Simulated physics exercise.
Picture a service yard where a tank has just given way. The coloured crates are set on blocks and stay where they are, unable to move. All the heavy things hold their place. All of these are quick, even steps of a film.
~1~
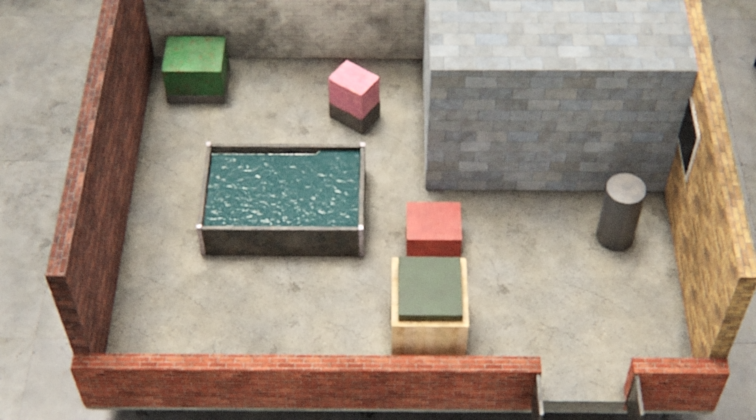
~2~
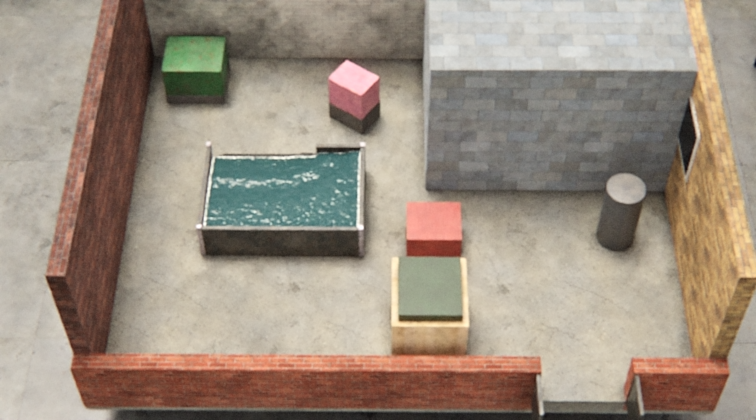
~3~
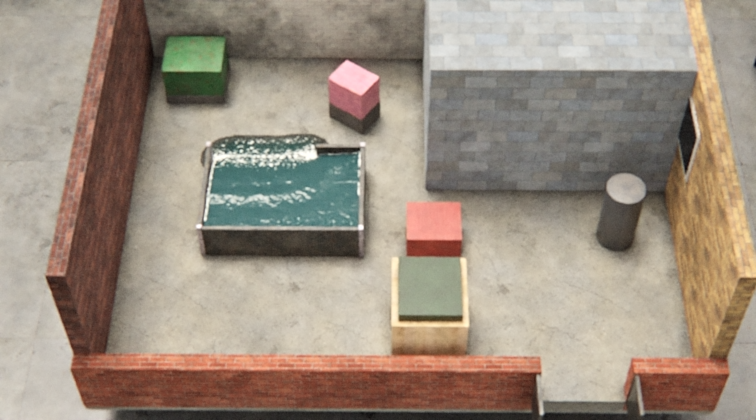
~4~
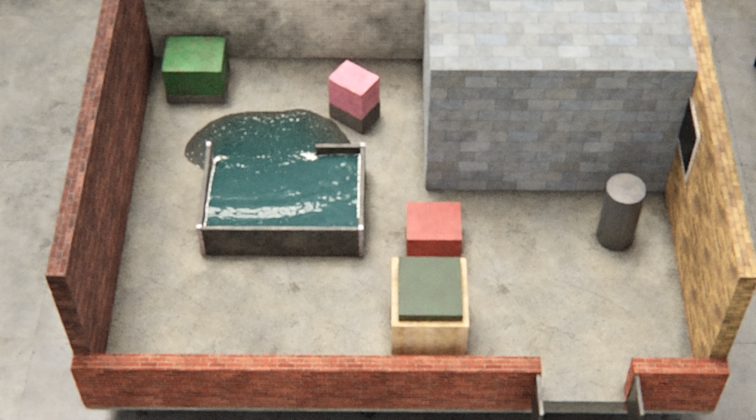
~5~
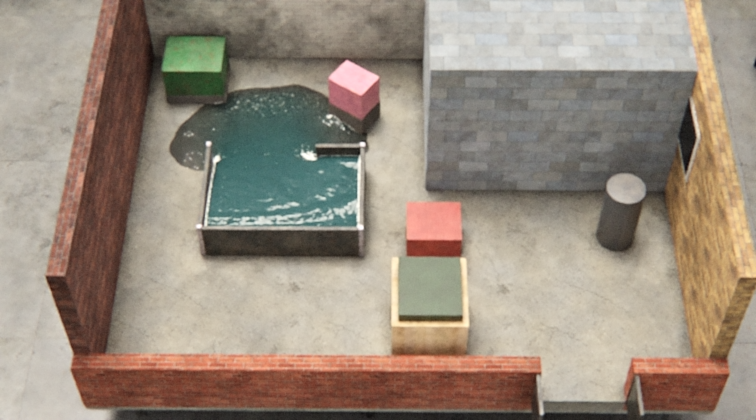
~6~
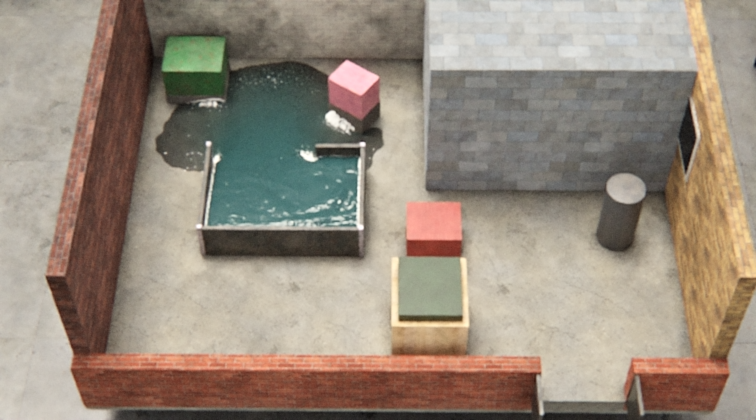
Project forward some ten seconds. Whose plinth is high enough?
My prediction: The green crate will be reached. The pink crate will not be reached. The red crate will be reached.
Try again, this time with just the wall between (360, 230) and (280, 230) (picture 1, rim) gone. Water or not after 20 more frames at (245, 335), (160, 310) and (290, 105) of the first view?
As listed: Awash, awash, not flooded.
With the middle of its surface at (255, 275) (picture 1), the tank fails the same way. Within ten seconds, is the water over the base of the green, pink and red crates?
So the green crate gets swamped, the pink crate avoids the flood, and the red crate gets swamped as well.
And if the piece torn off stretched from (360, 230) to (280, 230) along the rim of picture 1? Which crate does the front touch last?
My pick is the pink-painted one.
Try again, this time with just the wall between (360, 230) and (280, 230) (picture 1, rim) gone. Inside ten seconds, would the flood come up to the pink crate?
Result - pink crate avoids the flood.
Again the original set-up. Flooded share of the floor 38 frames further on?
Estimate: Near 65 %.
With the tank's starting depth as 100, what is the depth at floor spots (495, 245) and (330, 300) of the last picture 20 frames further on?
Close to 0 per cent for the first and close to 0 per cent for the second.
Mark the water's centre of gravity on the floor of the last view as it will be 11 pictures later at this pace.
That comes out near (269, 140).
A moment on, water covers 20 % of the floor; the green crate water round its plinth, the pink crate water round its plinth, the red crate not reached.
Next, water covers 25 % of the floor; the green crate water round its plinth, the pink crate water round its plinth, the red crate not reached.
Then, water covers 40 % of the floor; the green crate water round its plinth, the pink crate water round its plinth, the red crate water round its plinth.
Later, water covers 65 % of the floor; the green crate water round its plinth, the pink crate water round its plinth, the red crate water round its plinth.
In the end, water covers 90 % of the floor; the green crate was topped, the pink crate stayed above the water, the red crate was topped.
